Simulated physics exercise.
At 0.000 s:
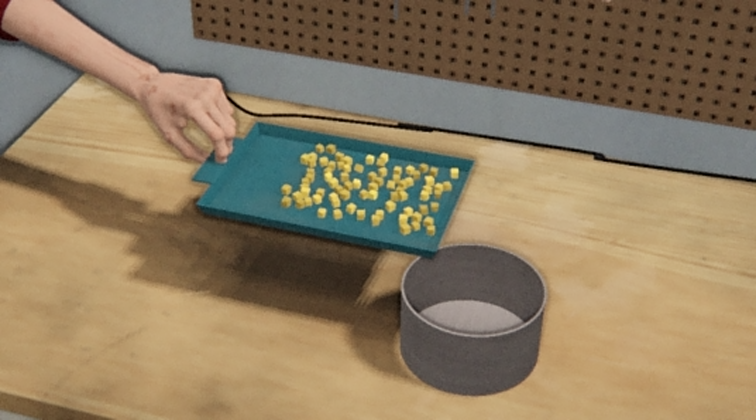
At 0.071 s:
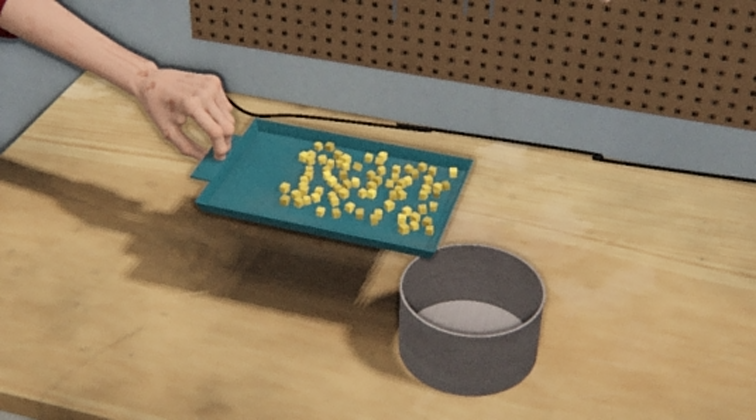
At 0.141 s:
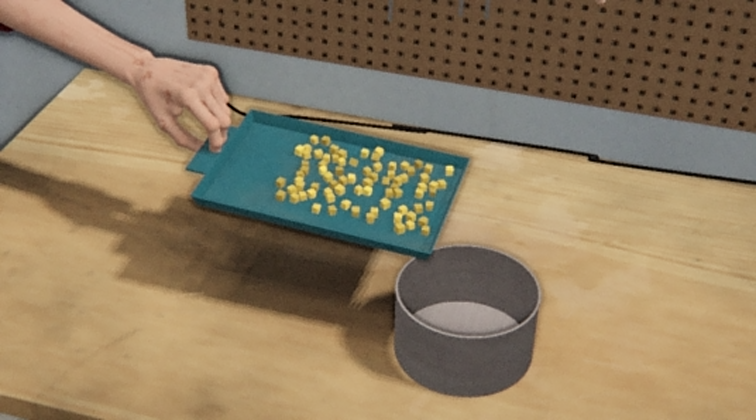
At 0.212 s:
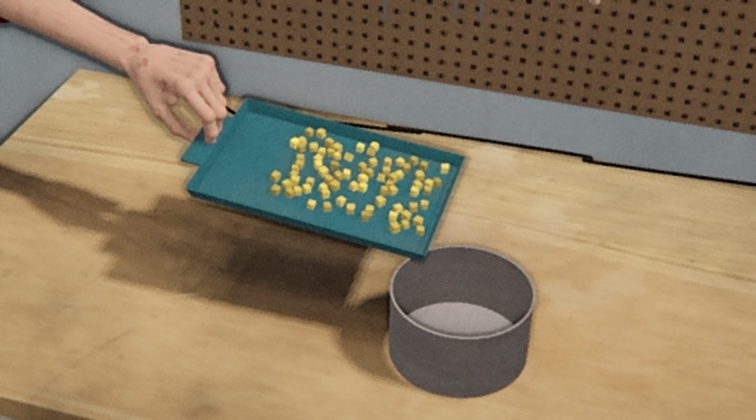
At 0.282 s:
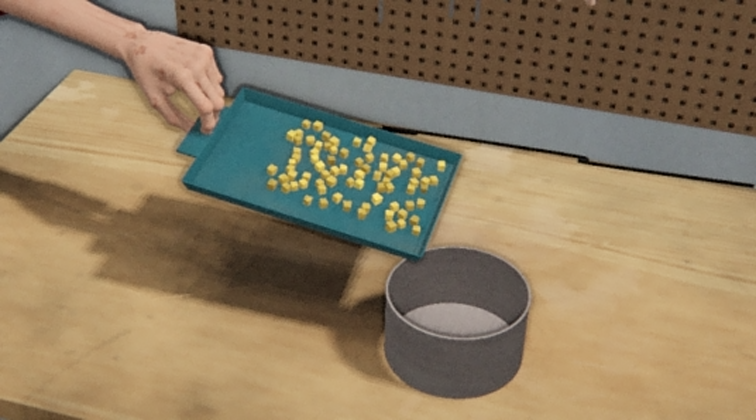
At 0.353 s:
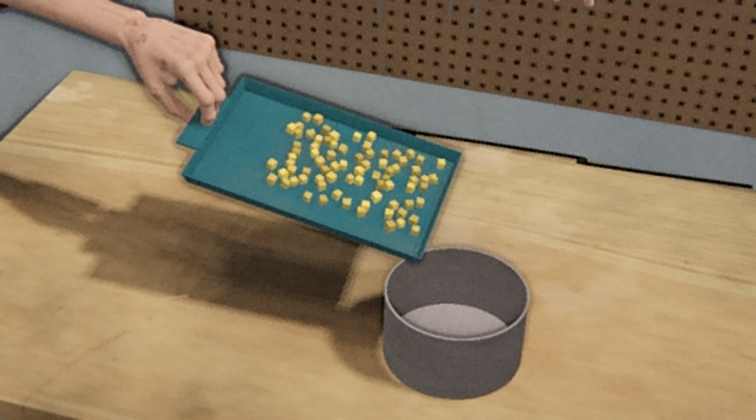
A hand holding a teal tray of small yellow cubes gradually raised its left end, slanting it down toward the gray pot on the right, while the cubes stayed scattered in place on the tray.
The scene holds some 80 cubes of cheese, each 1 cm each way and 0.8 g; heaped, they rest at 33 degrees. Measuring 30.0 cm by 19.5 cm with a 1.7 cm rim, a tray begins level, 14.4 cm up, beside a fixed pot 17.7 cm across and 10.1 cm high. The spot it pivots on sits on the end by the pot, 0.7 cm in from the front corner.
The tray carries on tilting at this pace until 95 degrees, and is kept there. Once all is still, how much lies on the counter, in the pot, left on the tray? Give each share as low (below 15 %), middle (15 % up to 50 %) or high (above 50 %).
Counter - low, pot - high, tray - low.
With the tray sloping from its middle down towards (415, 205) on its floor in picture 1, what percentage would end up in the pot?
45 %.
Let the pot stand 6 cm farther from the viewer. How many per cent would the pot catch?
55 %.
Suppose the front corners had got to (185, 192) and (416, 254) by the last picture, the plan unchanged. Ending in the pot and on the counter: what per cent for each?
In the pot: 60 per cent; on the counter: 40 per cent.
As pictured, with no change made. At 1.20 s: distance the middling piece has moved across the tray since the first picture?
It has moved some 12 cm from its start.
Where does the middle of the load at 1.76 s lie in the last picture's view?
(438, 263), roughly.
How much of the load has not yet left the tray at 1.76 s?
About 50%.
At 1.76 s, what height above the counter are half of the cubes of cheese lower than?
Height: Around 14 cm.
After 1.20 s, tilt 51 degrees; the tray holds 70 %, the pot 15 %.
After 1.76 s, tilt 76 degrees; the tray holds 50 %, the pot 45 %.
After 2.38 s, tilt 95 degrees; the tray holds 5 %, the pot 85 %.
By 3.4 s all is still; counter 5 %, pot 95 %, tray 0 %.
